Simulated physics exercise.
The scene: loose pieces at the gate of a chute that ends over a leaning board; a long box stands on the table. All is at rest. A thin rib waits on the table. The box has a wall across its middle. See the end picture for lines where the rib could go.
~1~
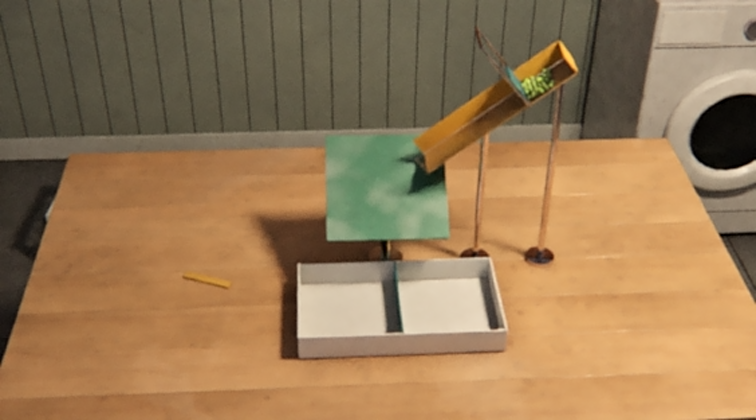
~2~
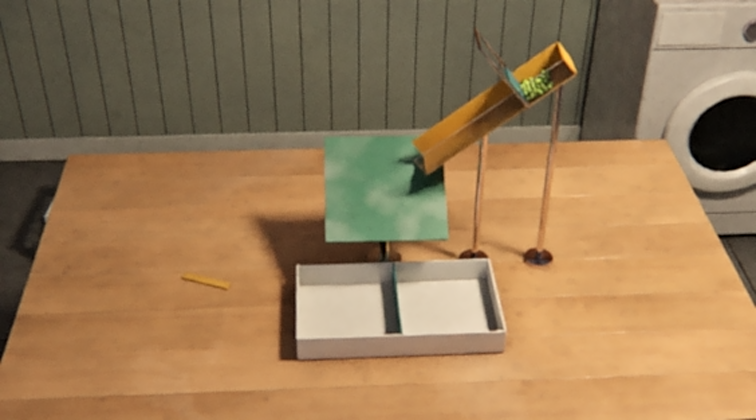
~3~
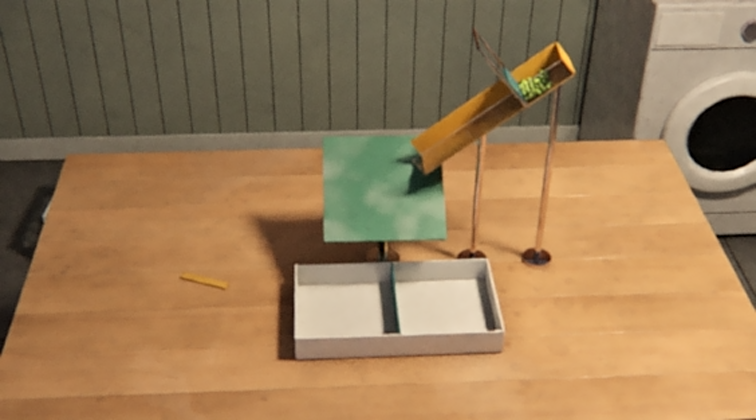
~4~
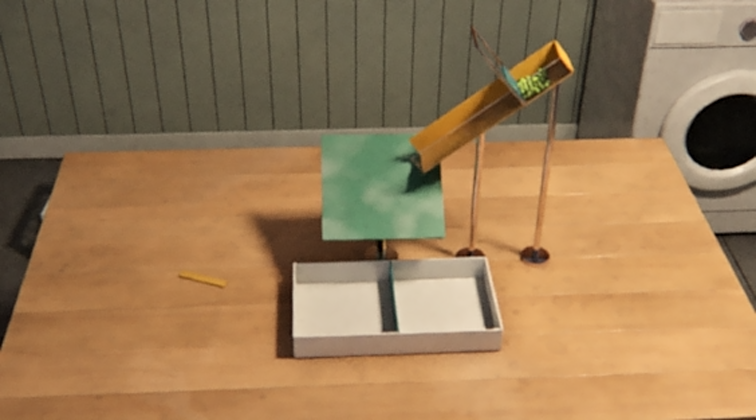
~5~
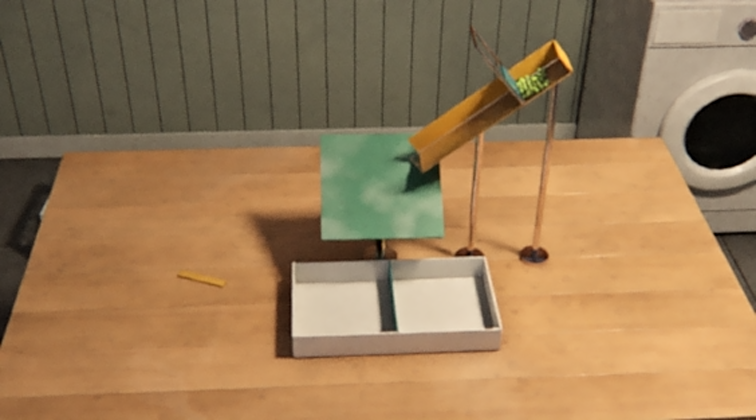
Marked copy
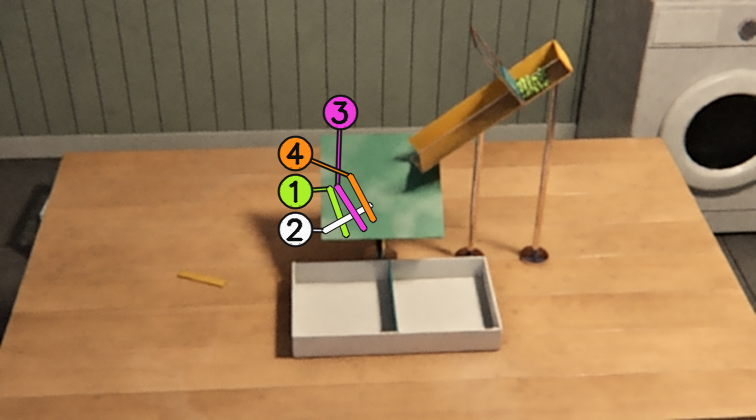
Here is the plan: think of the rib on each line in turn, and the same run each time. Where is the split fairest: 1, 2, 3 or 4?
4.
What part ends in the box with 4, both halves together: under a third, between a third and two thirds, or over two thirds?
Over two thirds.
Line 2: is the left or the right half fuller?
More lands on the left.
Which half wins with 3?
More lands on the left.
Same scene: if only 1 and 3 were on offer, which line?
Here it is line 3.
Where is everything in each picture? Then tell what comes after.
Load behind the gate at (535, 87), dried peas; lip of the chute at (427, 164), sloping fairly steeply, in the first picture.
Middle of the board at (385, 187), tilted fairly steeply; middle of its low edge at (387, 241); of its high edge at (383, 136), in the second picture.
Front corners of the box at (296, 338) and (504, 331); front end of its middle wall at (400, 335); gate still shut at (508, 78), in the third picture.
Middle of the load at (531, 87); lip at (422, 163), in the fourth picture.
Middle of the load at (530, 87); lip at (421, 163), in the fifth picture.
On the marked copy, line 1 from (329, 188) to (346, 234); line 2 from (369, 205) to (325, 230); line 3 from (337, 187) to (363, 228); line 4 from (350, 176) to (373, 219).
With 1, of what is caught, all in the left half, none in the right.
With 2, of what is caught, all in the left half, none in the right.
With 3, of what is caught, most in the left half, about a quarter in the right.
With 4, of what is caught, about half in the left half, about half in the right.
